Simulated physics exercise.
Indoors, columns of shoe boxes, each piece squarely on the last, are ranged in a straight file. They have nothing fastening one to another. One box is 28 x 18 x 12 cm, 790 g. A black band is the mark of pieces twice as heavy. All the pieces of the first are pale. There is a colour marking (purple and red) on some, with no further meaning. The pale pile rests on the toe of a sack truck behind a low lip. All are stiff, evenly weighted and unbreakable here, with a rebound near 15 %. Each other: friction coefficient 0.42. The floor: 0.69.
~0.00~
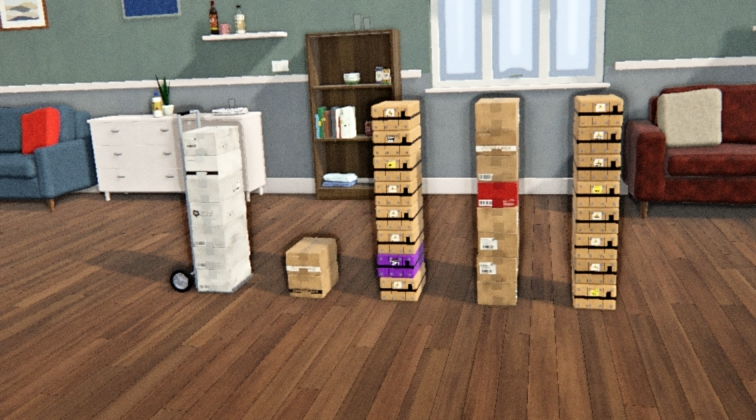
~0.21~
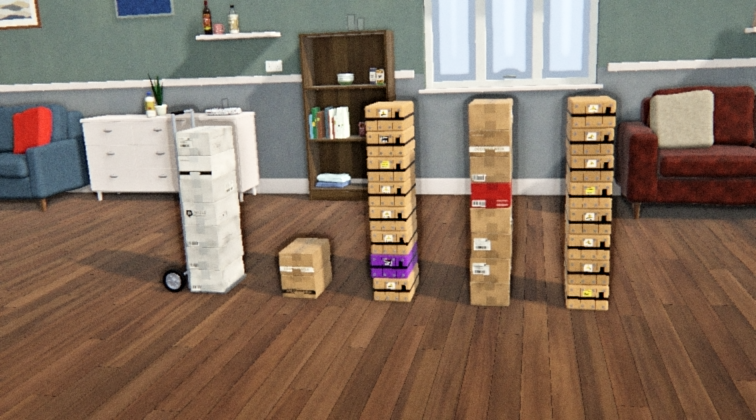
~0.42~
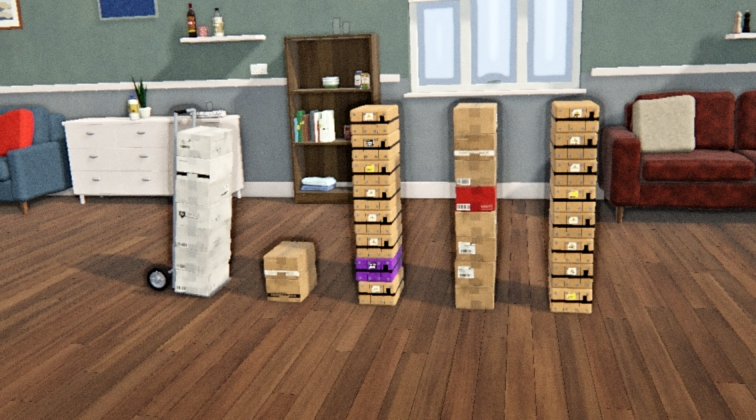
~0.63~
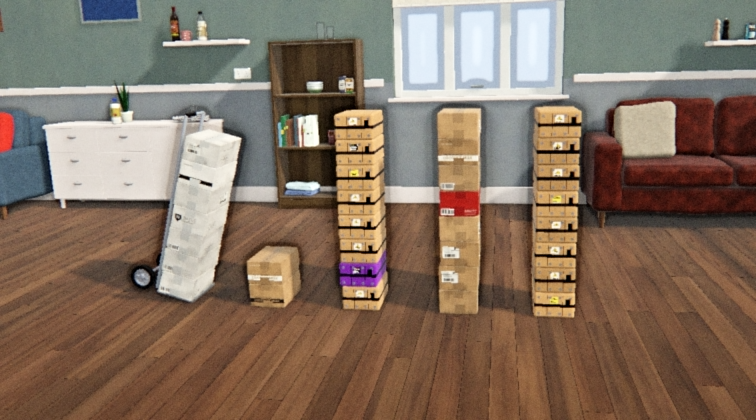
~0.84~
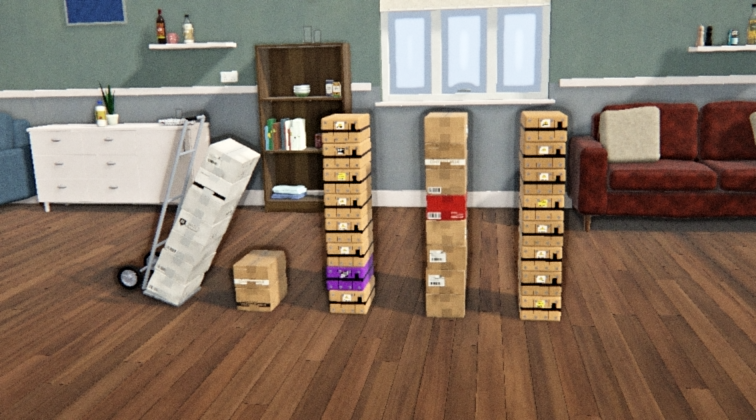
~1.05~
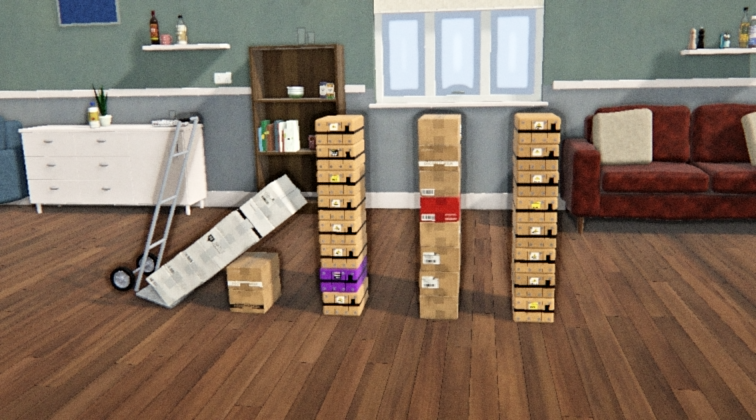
At first, a pale stack of boxes stands upright on a sack truck at the left, beside a single low box and three tall brown columns. Then the truck tilts to the right, and the pale stack leans with it, swinging away from the frame and over the low box while the columns stay still.
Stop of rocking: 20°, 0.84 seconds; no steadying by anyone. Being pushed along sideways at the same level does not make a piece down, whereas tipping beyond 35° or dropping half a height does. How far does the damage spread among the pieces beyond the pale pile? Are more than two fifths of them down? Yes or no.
No.
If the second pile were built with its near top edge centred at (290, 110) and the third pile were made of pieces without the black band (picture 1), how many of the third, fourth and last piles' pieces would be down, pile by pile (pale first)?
Down by pile: Third 8, fourth 8, last 8.
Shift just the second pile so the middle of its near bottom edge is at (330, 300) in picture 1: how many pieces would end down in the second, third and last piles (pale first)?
Second 0, third 0, last 0 down.
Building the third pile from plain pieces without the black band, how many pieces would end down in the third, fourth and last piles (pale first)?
Third 0, fourth 0, last 0.
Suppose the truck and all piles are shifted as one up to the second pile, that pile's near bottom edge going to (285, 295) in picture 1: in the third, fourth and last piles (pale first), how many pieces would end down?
After that shift, the third pile would have 0 down, the fourth 0 and the last 0.
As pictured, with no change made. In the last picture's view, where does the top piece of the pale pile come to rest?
Resting point in the last picture: Around (295, 260).
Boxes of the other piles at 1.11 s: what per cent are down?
0 per cent.
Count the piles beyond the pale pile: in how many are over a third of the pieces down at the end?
The total is 0.
After 1.11 s, 7 of the pale pile down; none of the 26 other boxes down.
After 1.20 s, 7 of the pale pile down; none of the 26 other boxes down, 2 disturbed.
At rest (2.0 s), 7 of the pale pile down; none of the 26 other boxes down, 2 disturbed; purple box unmoved; red box unmoved. That is 0 per cent. As the last picture would show them, middles, purple box near (344, 273), red box near (441, 204).
